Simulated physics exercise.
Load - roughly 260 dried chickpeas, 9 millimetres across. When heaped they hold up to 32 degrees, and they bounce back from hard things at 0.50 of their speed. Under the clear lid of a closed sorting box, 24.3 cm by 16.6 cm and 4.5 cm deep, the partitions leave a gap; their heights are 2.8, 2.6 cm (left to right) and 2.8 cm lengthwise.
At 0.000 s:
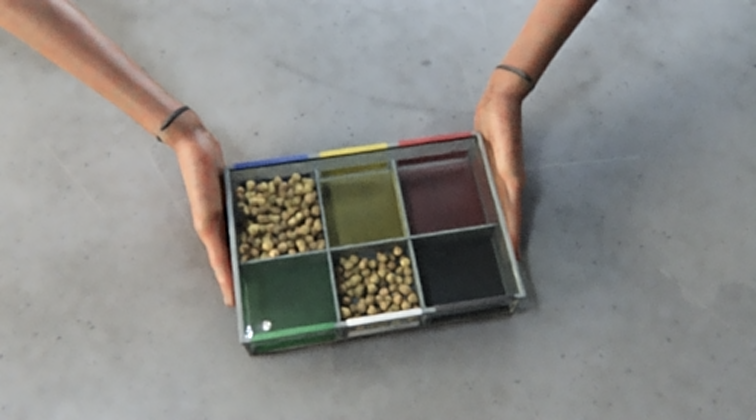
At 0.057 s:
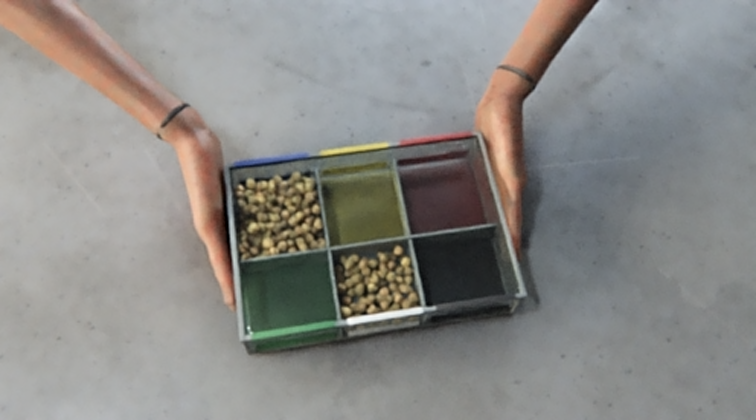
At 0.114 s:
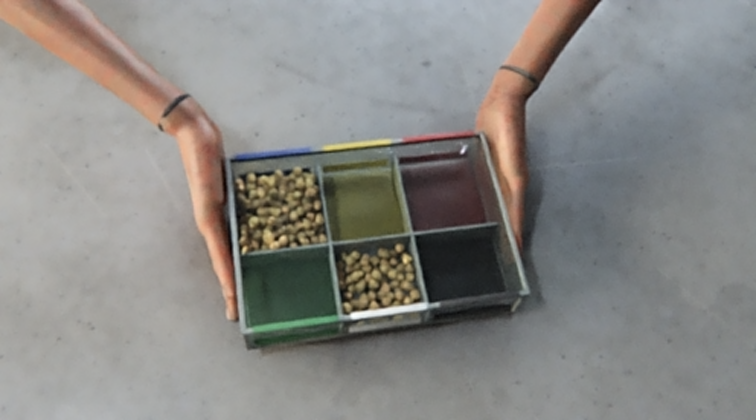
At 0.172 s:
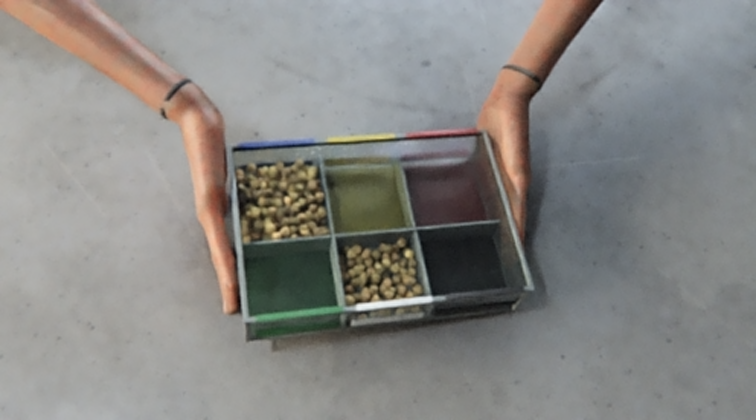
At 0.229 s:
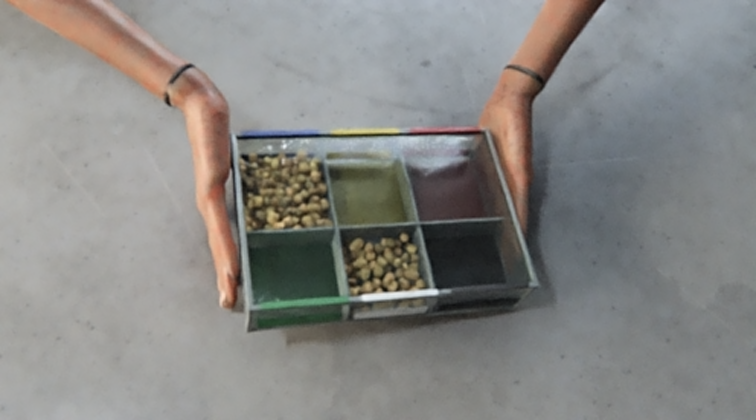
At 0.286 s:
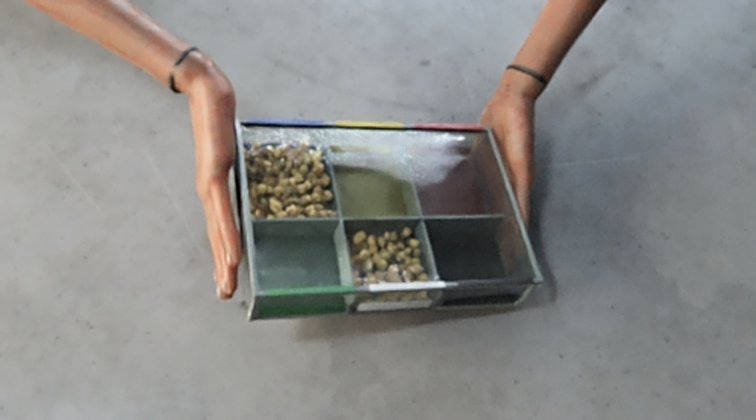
Two hands tilting a clear-lidded sorting box of six coloured compartments, with dried chickpeas in the blue and white sections.
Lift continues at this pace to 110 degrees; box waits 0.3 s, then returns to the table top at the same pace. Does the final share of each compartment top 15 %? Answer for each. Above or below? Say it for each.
Red: Above, blue: Above, green: Below, yellow: Below, white: Below, black: Below.
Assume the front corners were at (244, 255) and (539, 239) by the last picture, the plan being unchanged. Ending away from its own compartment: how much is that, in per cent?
Roughly 25 per cent.
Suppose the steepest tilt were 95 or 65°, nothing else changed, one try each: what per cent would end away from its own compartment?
Roughly 45 percent, then roughly 15 percent.
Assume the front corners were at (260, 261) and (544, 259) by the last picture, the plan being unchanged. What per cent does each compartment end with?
Final shares: Red 40%, blue 50%, green 0%, yellow 5%, white 5%, black 0%.
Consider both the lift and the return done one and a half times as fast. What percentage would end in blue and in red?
Result: Blue = 45 %; red = 35 %.
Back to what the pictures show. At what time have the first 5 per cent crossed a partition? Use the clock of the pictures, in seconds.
It comes at roughly 1.10 s.
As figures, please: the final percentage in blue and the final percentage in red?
In the blue compartment 40 percent, in the red 45 percent.
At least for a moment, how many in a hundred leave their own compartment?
Estimate: Near 55 %.
Then, at 1.78 s, tilt 110 degrees; red 40 %, blue 45 %, white 5 %, black 10 %.
After 2.77 s, tilt 55 degrees; red 45 %, blue 40 %, yellow 5 %, black 10 %.
After 3.75 s, tilt 0 degrees; red 45 %, blue 40 %, yellow 5 %, black 10 %.
At rest (4.4 s), red 45 %, blue 40 %, green 0 %, yellow 5 %, white 0 %, black 10 %.
